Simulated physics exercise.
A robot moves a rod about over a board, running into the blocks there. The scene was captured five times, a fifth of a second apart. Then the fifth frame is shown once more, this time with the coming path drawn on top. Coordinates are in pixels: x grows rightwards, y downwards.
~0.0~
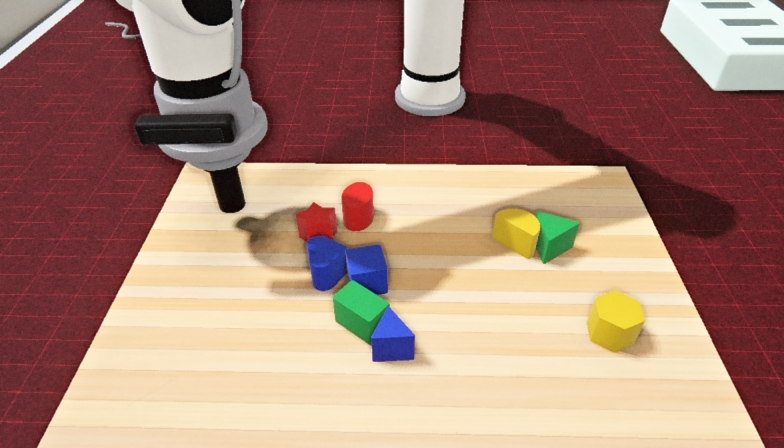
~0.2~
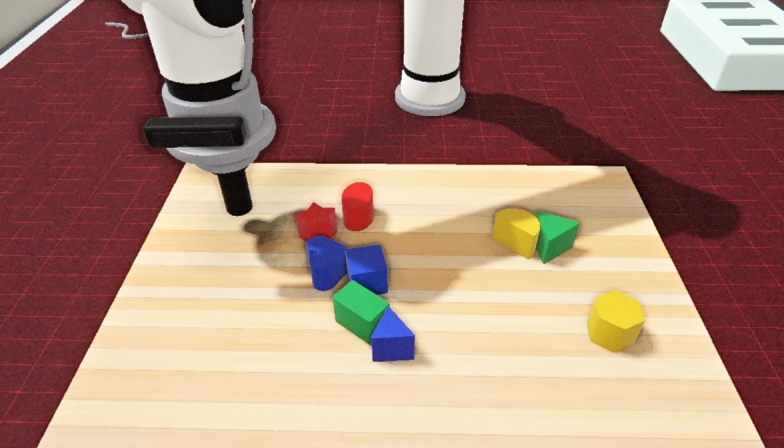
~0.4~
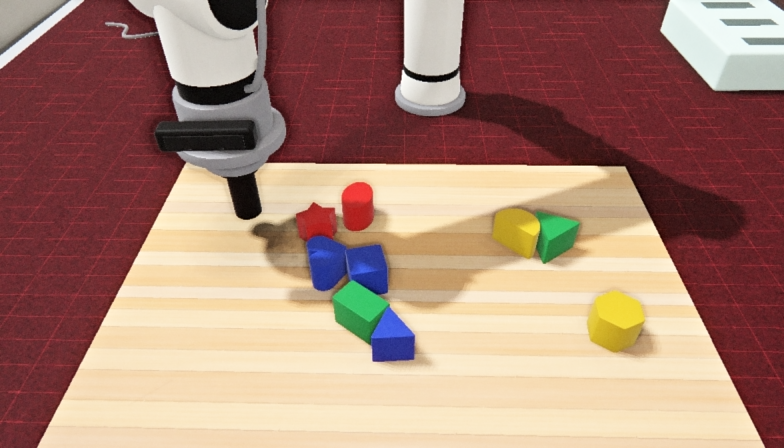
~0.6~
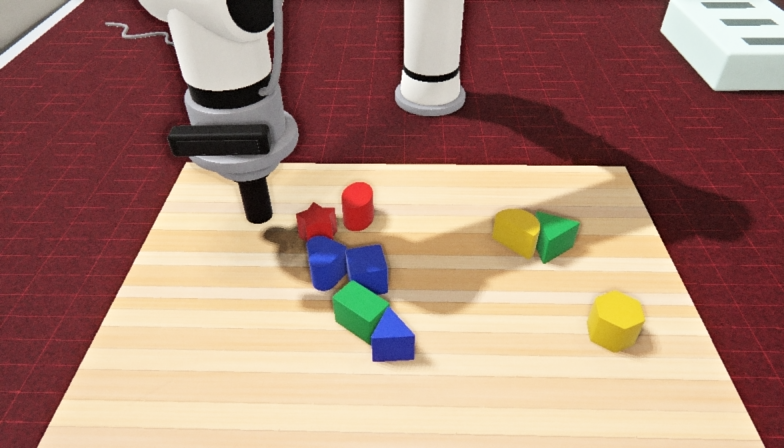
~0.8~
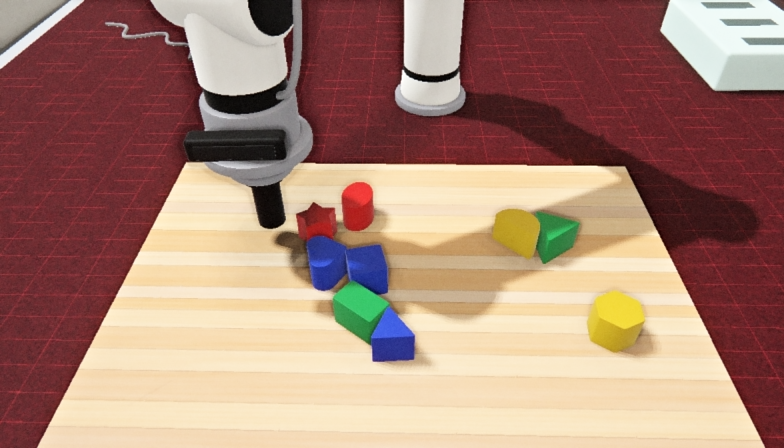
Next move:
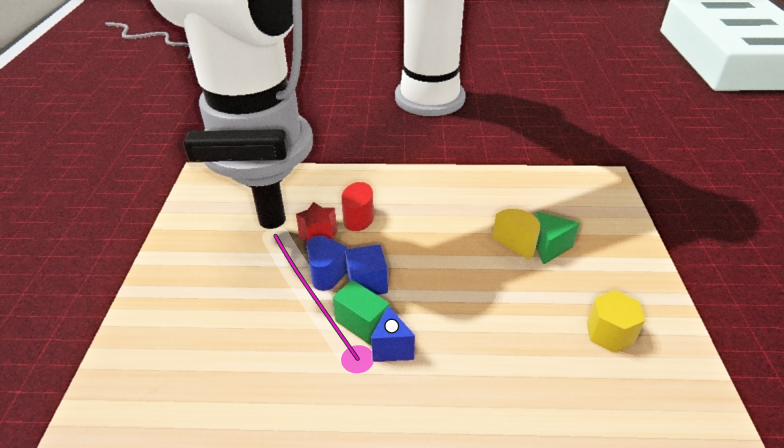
A white and grey robot arm holding a short black rod hangs over the far left of a pale wooden board on a dark red surface, viewed from above and in front. Red, blue and green blocks cluster left of centre, with yellow and green ones to the right. The arm slides the rod slightly right and nearer, while the blocks and camera stay still.
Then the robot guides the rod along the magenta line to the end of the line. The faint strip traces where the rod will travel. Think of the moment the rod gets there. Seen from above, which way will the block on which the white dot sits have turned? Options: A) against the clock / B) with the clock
B - with the clock.
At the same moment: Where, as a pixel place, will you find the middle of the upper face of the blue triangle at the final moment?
The middle of its top is at (418, 333).
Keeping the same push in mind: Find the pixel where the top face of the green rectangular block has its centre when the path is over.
It sits at (394, 317).
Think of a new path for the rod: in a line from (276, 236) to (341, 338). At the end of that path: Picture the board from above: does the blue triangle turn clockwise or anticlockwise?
If we look at it from overhead, the blue triangle pivots clockwise.
Drawn move, straight from (276, 236) to (358, 359); the dot is on the blue triangle.
On the path given first. One third of the way, rod (295, 257); nothing pushed yet.
Two thirds of the way, rod (323, 297); blue heart (337, 253), turned 30° anticlockwise; blue square block (372, 258), turned 15° clockwise.
At the end, rod (357, 344); blue heart (337, 253), turned 30° anticlockwise; green rectangular block (394, 317), turned 75° anticlockwise; blue square block (372, 258), turned 15° clockwise; blue triangle (418, 333), turned 35° clockwise.
